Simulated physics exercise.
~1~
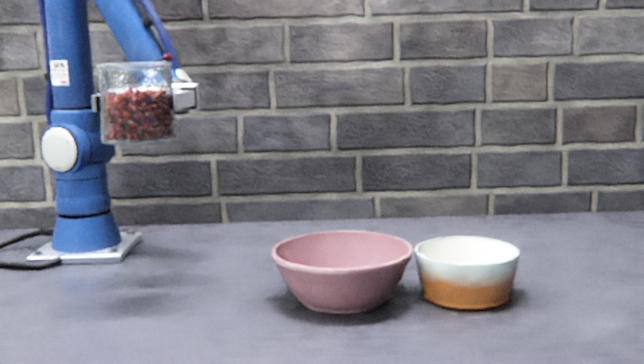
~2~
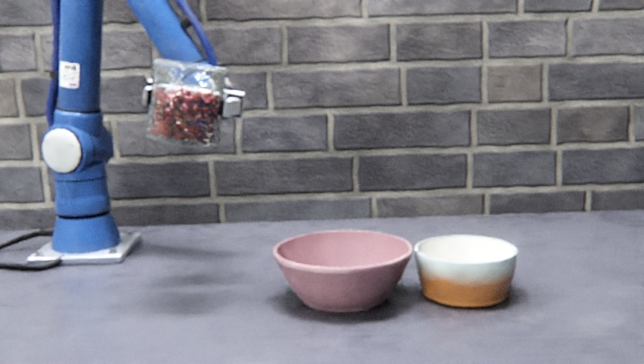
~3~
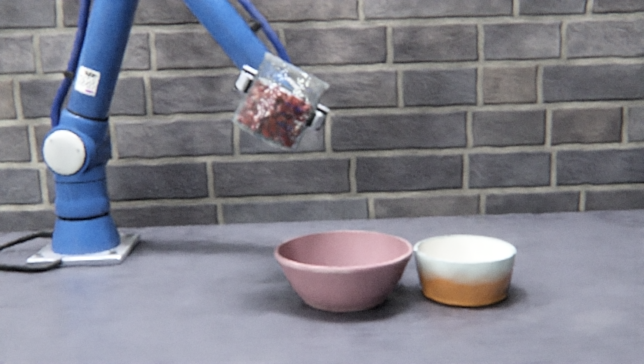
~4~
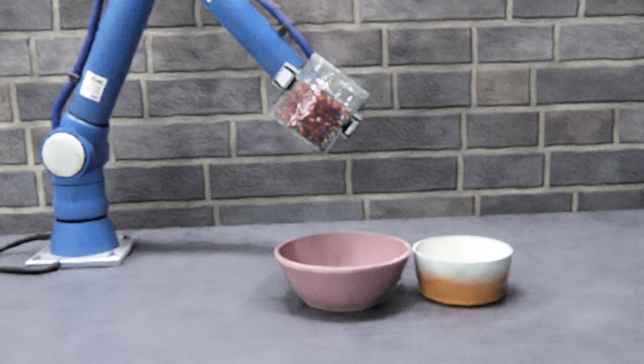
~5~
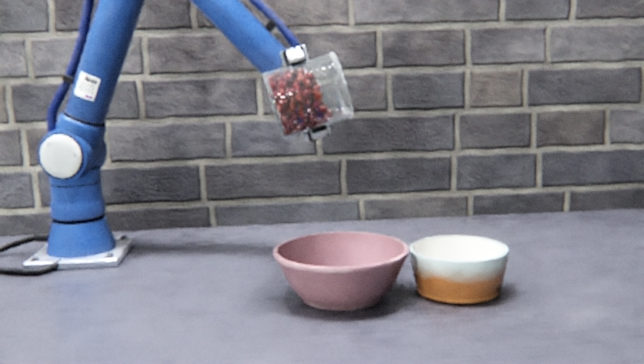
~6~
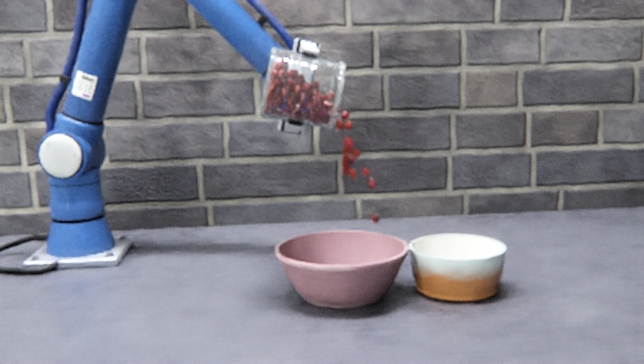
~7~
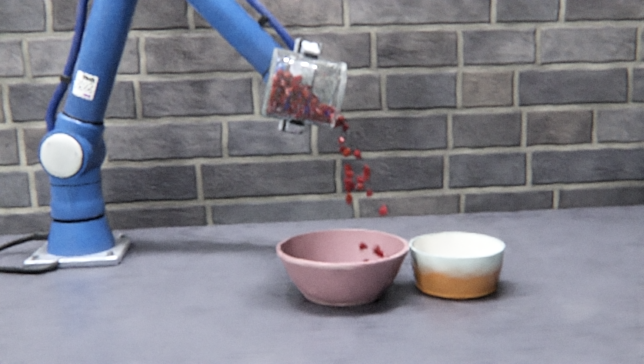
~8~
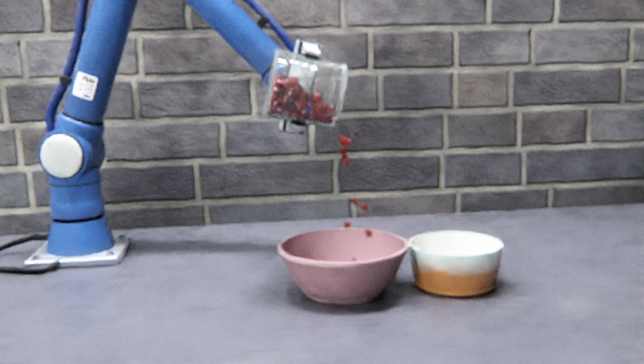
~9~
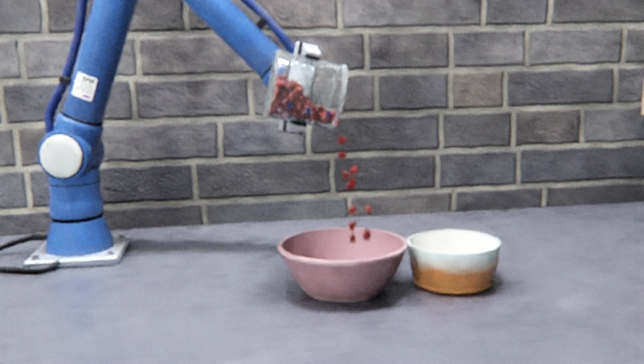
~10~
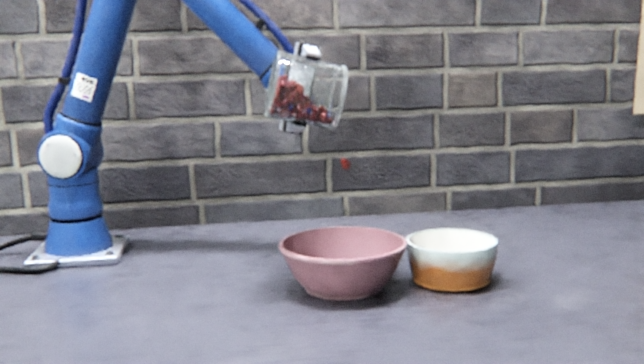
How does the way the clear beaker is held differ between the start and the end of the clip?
At the start the robot arm holds the beaker upright, and at the end the beaker is tipped over on its side.
